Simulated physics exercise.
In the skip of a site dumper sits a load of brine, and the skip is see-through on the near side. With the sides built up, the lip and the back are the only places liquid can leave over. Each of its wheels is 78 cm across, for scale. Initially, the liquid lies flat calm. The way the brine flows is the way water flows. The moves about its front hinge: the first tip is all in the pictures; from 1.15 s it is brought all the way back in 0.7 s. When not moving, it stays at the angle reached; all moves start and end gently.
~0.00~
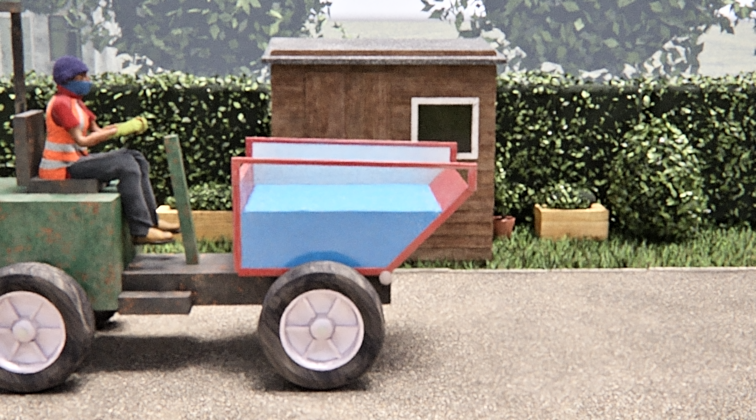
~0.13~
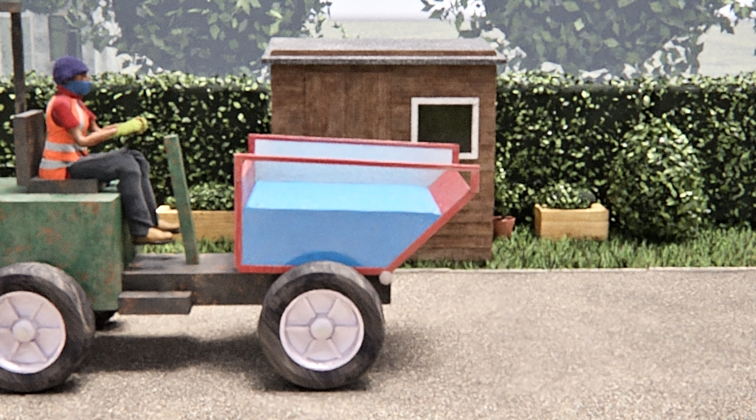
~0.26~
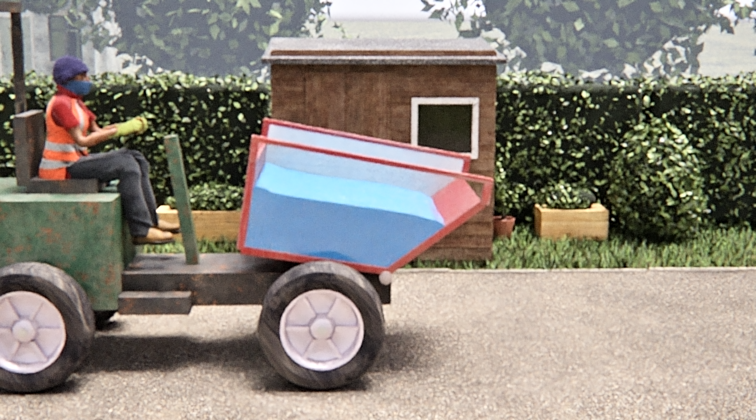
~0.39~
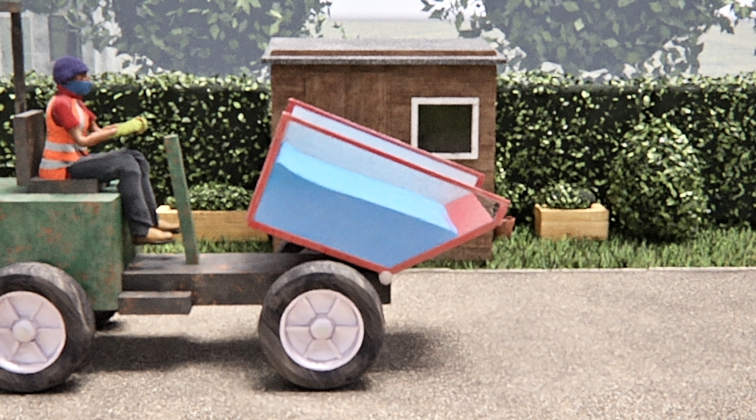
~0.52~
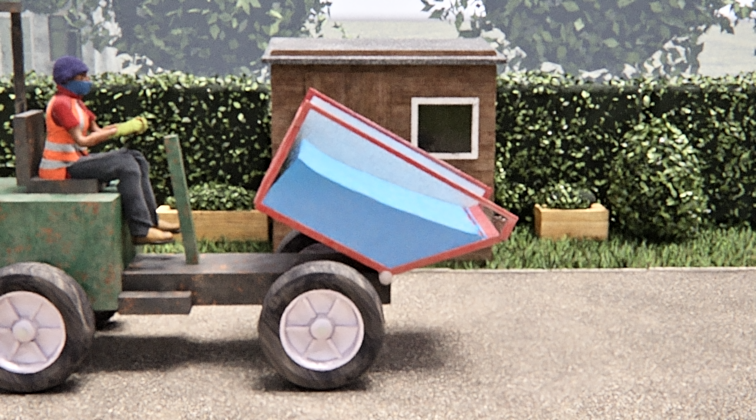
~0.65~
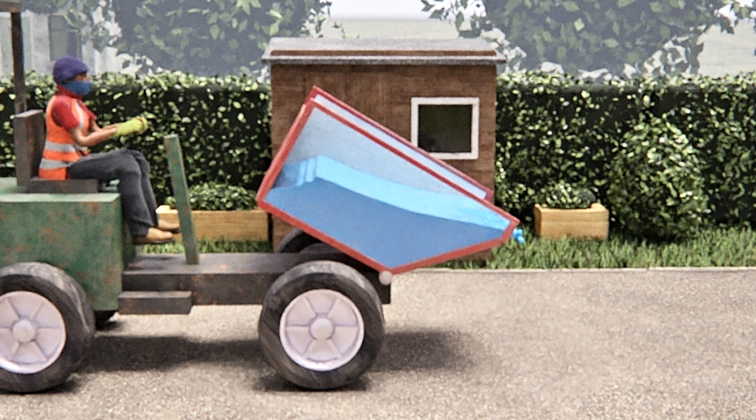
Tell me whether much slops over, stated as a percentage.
Roughly 63 per cent slops over.
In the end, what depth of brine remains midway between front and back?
About 18 centimetres.
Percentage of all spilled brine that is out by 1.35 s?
Roughly 80 per cent.
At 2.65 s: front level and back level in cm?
Close to 0 cm in front, close to 36 cm behind.
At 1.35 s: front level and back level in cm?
I'd say some 30 centimetres in front and some 0 centimetres behind.
After 1.35 s the skip is at 25° forwards, the surface stands 0 cm at the back and 30 cm at the front; 51 per cent has gone, over the front.
After 2.00 s the surface stands 6 cm at the back and 17 cm at the front; 62 per cent has gone, over the front.
After 2.65 s the surface stands 37 cm at the back and 0 cm at the front; 62 per cent has gone, over the front.
After 4.74 s 63 per cent has gone, over the front, 270 of 425 litres.
